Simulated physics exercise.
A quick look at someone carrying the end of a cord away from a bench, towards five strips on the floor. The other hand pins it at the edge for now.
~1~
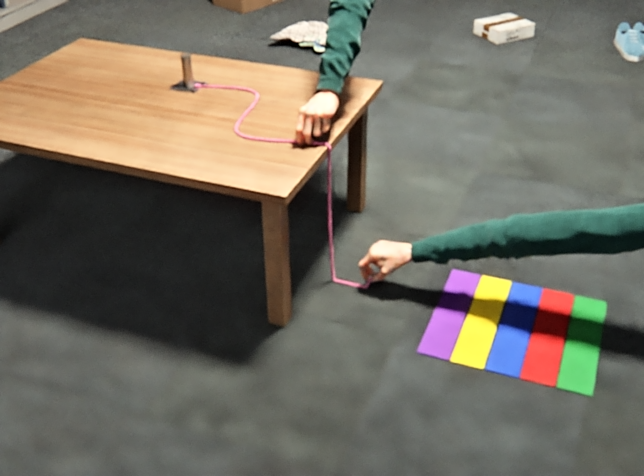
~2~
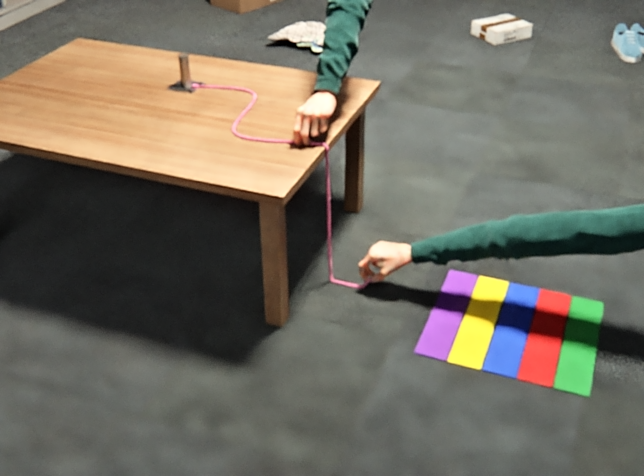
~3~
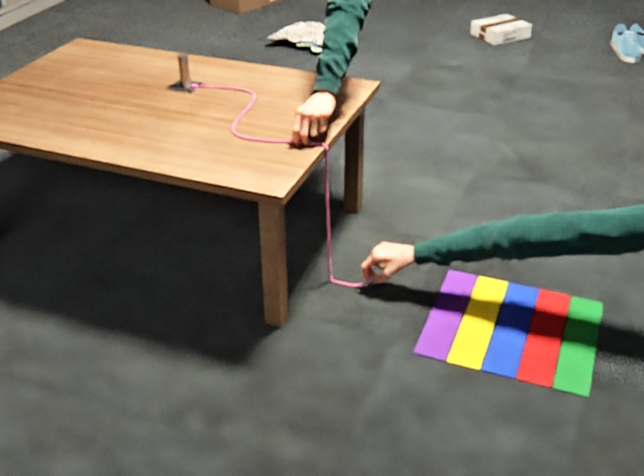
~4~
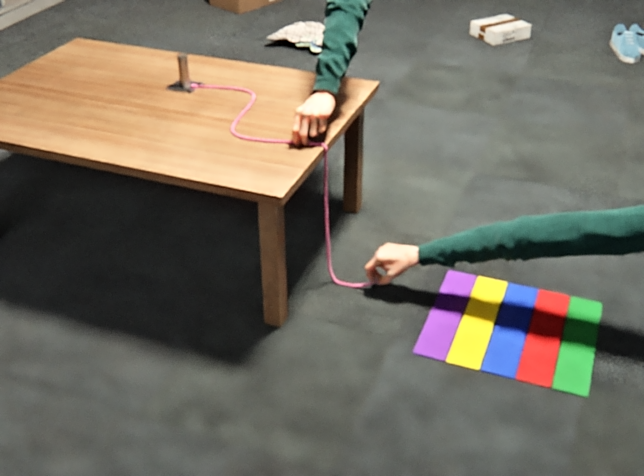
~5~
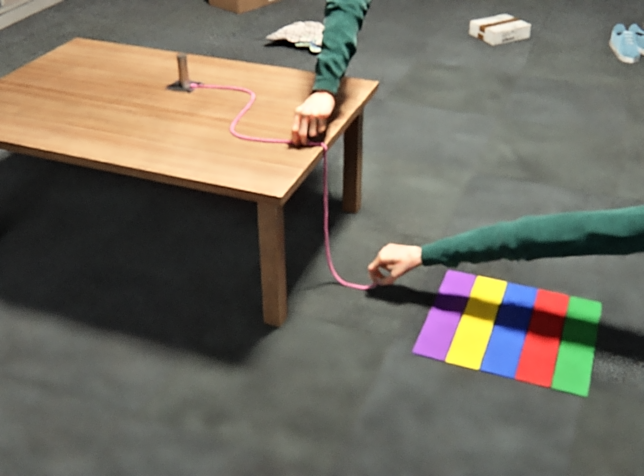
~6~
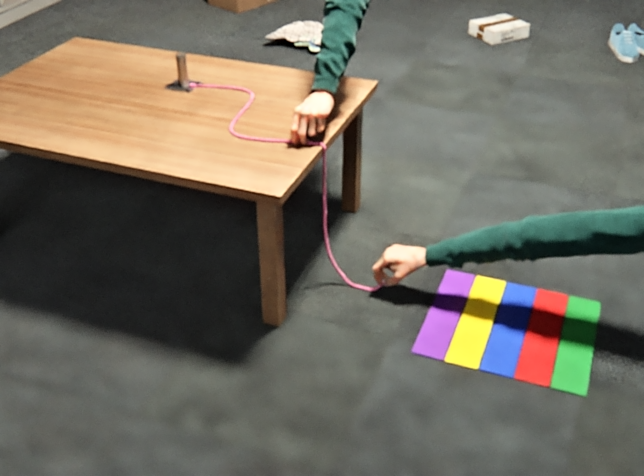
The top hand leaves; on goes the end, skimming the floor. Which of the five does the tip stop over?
The end stops over the red strip.
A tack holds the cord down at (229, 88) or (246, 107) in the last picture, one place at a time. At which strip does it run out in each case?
One after the other, red; blue.
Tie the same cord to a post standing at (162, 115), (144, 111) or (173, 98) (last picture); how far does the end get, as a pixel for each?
In that order: (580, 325), (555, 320) and (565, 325).
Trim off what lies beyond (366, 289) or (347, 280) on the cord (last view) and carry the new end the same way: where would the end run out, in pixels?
The places are (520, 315) and (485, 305).
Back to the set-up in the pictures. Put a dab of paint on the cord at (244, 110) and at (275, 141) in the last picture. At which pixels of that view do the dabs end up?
They go to (273, 113) and to (354, 150).
Early on, end near (496, 308); over yellow.
Midway, end near (530, 316); over red.
At the end of the slack, end near (551, 320); over red. It gets as far as the red strip.
